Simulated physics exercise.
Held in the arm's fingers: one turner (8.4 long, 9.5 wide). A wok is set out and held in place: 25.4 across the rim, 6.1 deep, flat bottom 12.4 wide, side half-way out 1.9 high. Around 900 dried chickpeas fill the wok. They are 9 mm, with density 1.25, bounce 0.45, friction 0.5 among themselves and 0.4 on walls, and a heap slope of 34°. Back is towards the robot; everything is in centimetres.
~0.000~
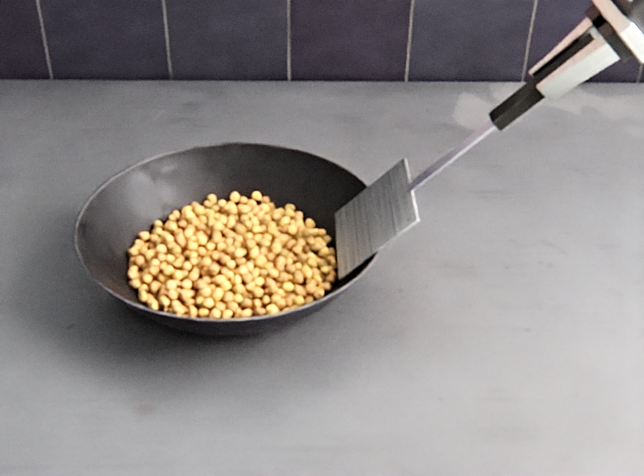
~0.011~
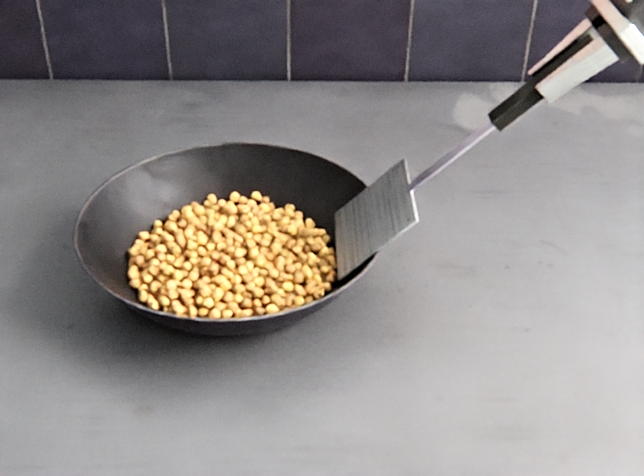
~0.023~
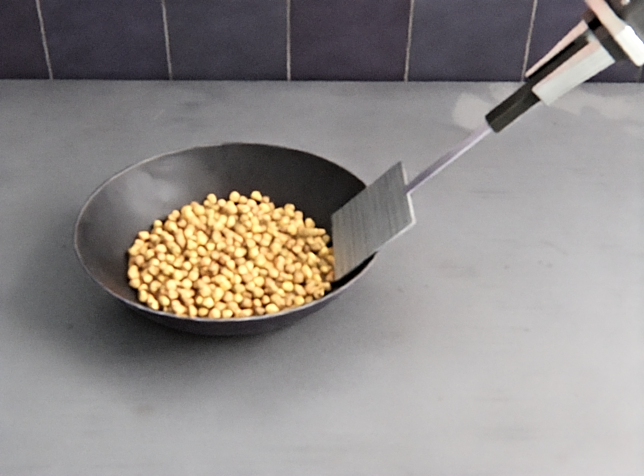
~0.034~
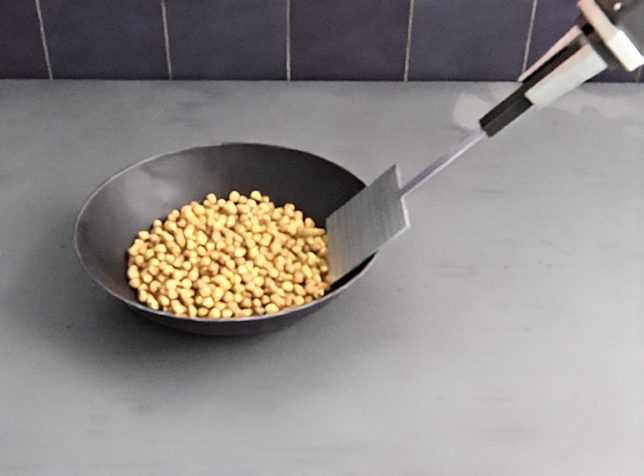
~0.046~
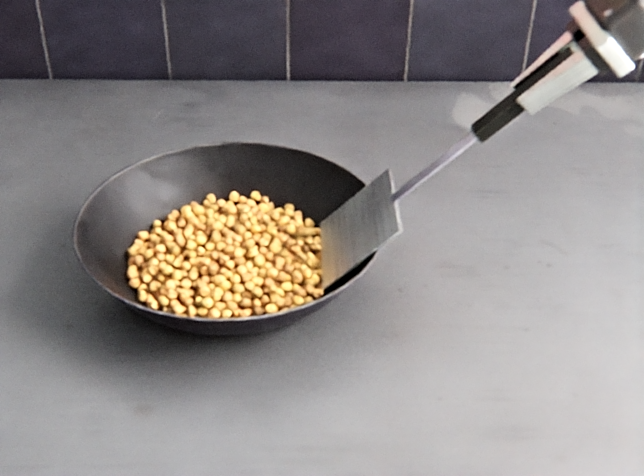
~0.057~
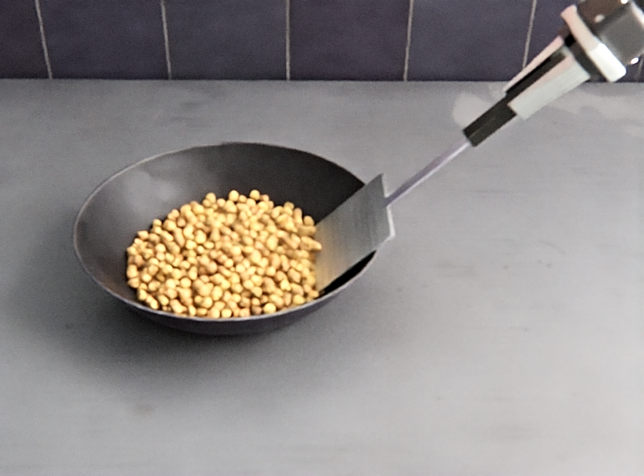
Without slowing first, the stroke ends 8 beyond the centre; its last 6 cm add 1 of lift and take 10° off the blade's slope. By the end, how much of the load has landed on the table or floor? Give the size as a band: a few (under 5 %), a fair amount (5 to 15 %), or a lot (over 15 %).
A fair amount, between 5 and 15 %.
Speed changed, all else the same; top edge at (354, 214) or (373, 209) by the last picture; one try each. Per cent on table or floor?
40 % and 25 %.
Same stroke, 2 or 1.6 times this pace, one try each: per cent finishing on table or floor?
35 and 25 %.
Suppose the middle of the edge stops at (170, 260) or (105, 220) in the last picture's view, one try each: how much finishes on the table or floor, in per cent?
First try roughly 0 percent, second roughly 40 percent.
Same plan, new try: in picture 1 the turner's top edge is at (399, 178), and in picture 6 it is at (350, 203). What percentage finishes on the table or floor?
Some 40 percent ends up on the table or floor.
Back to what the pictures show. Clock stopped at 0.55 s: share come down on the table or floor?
It is near 6 percent.
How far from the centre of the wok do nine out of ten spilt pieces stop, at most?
Radial distance: Approx. 25 cm.
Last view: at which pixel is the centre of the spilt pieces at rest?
Approximately at (42, 274).
After 0.18 s, sloping 45°, highest piece 8 above the table; 900 in the wok.
After 0.29 s, sloping 41°, highest piece 6 above the table; 900 in the wok.
After 0.55 s, sloping 35°, highest piece 8 above the table; 830 in the wok, 61 on the table or floor, 9 on the blade or in flight.
After 1.60 s, sloping 35°, highest piece 7 above the table; 827 in the wok, 73 on the table or floor.
In the end, 827 in the wok, 73 on the table or floor. That is 8 % on the table or floor.
